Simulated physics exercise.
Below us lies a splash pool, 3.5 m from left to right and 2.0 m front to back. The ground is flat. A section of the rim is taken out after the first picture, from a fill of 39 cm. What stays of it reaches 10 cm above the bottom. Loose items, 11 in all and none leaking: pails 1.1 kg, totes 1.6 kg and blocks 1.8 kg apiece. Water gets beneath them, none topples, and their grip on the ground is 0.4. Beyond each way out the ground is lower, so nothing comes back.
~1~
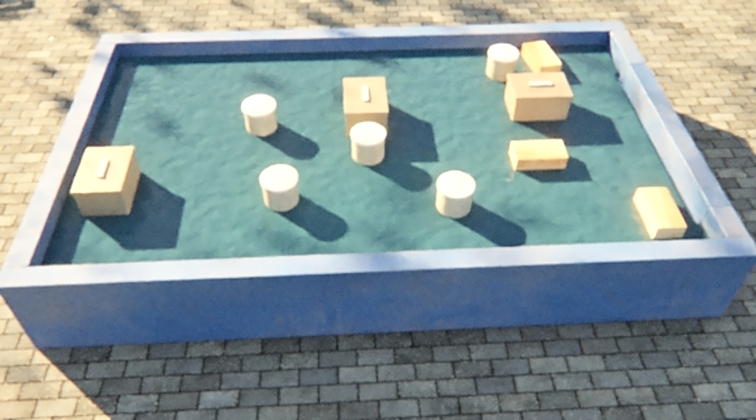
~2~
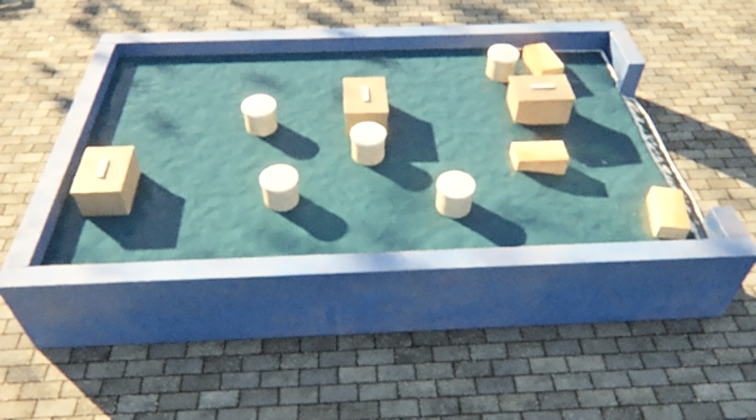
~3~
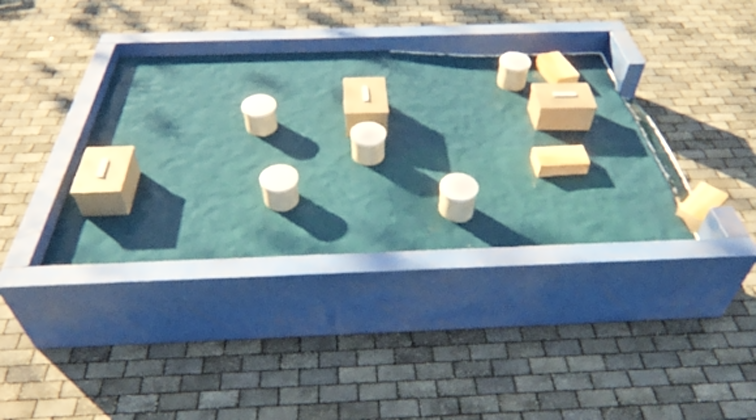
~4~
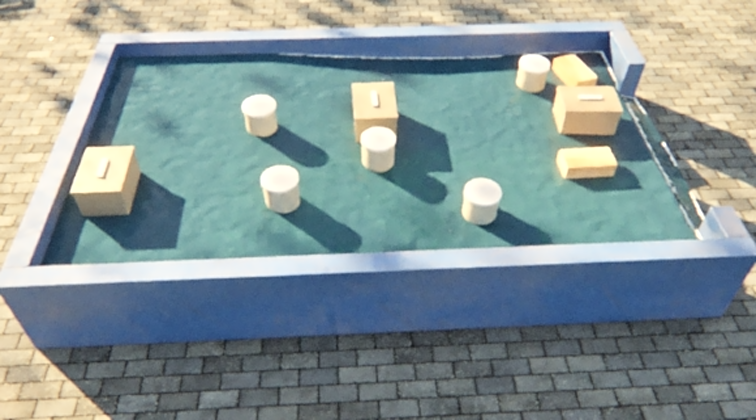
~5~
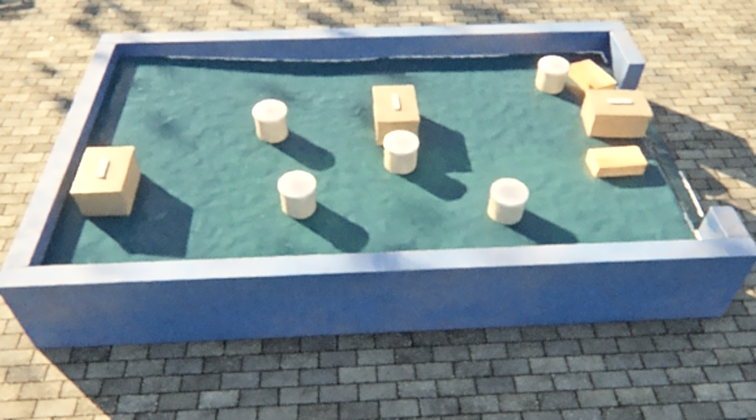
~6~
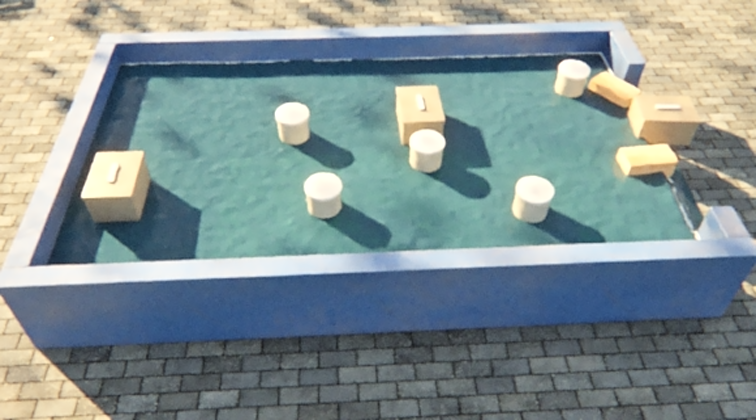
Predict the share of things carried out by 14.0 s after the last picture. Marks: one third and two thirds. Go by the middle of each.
That comes to two thirds or more.
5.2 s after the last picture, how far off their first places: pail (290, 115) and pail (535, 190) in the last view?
In turn: 100 cm, gone out.
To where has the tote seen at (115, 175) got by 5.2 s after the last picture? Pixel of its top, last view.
Near (158, 191).
Then, 1.2 s after the last picture 5 of 11 are out; 6 afloat.
Then, 5.2 s after the last picture 6 of 11 are out; 5 afloat.
Then, 10.0 s after the last picture 8 of 11 are out; 3 afloat.
Then, 14.0 s after the last picture 8 of 11 are out; 3 afloat.
